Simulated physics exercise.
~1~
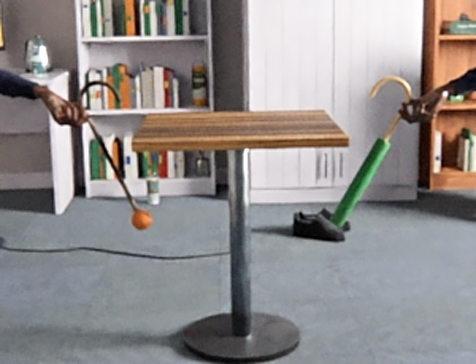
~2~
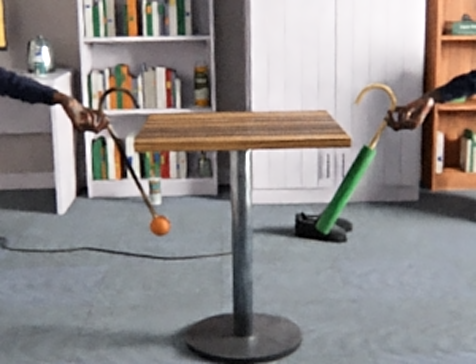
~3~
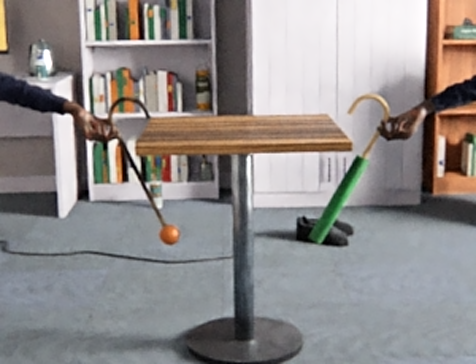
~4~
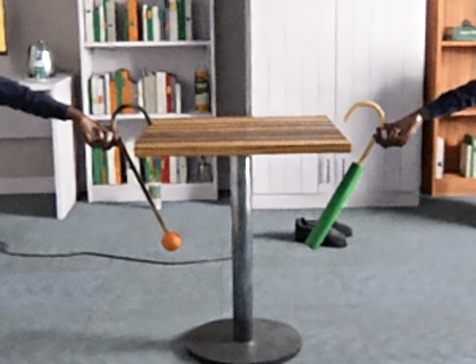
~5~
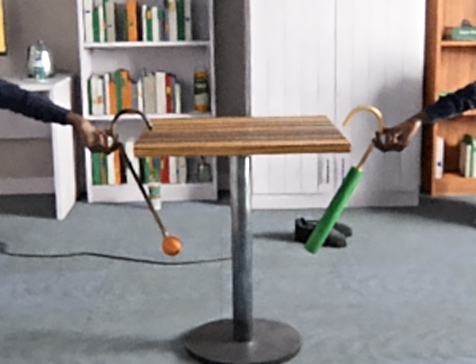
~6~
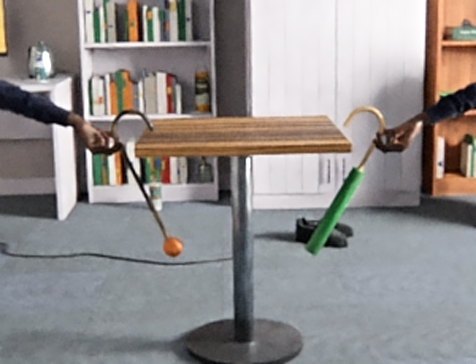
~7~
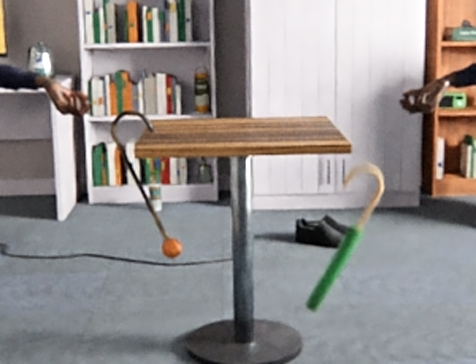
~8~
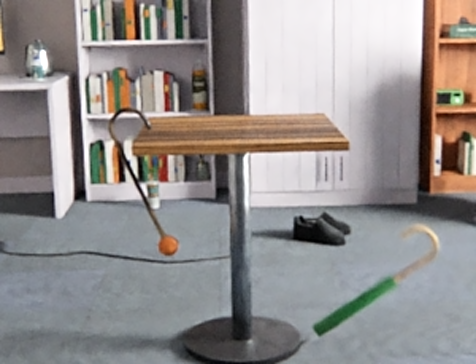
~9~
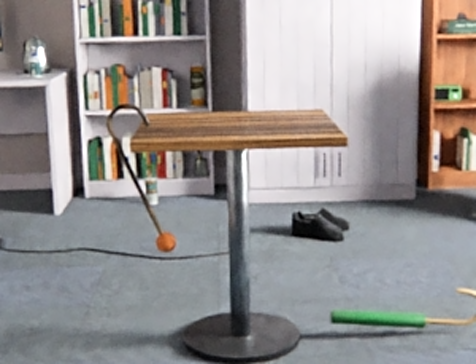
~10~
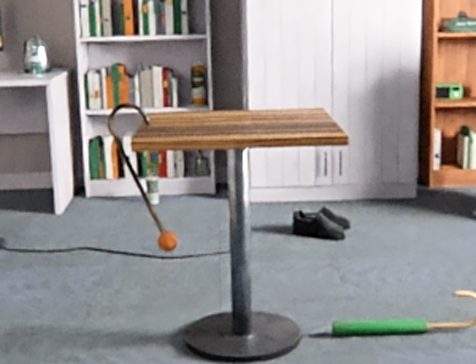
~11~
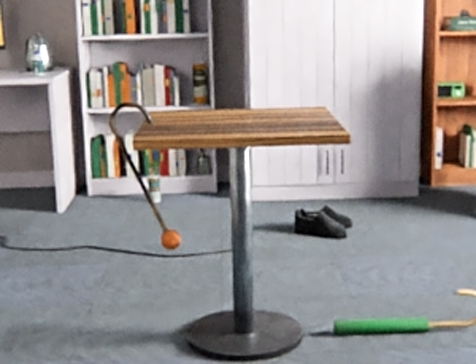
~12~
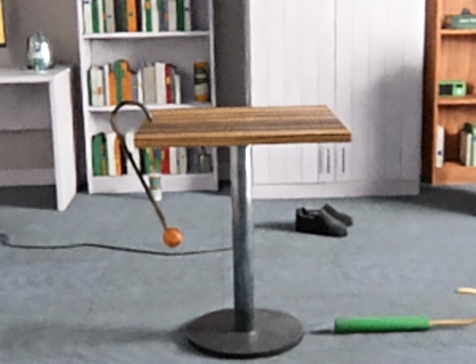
At a table, two hands release crooked objects; the orange-tipped one hangs, the green umbrella falls.
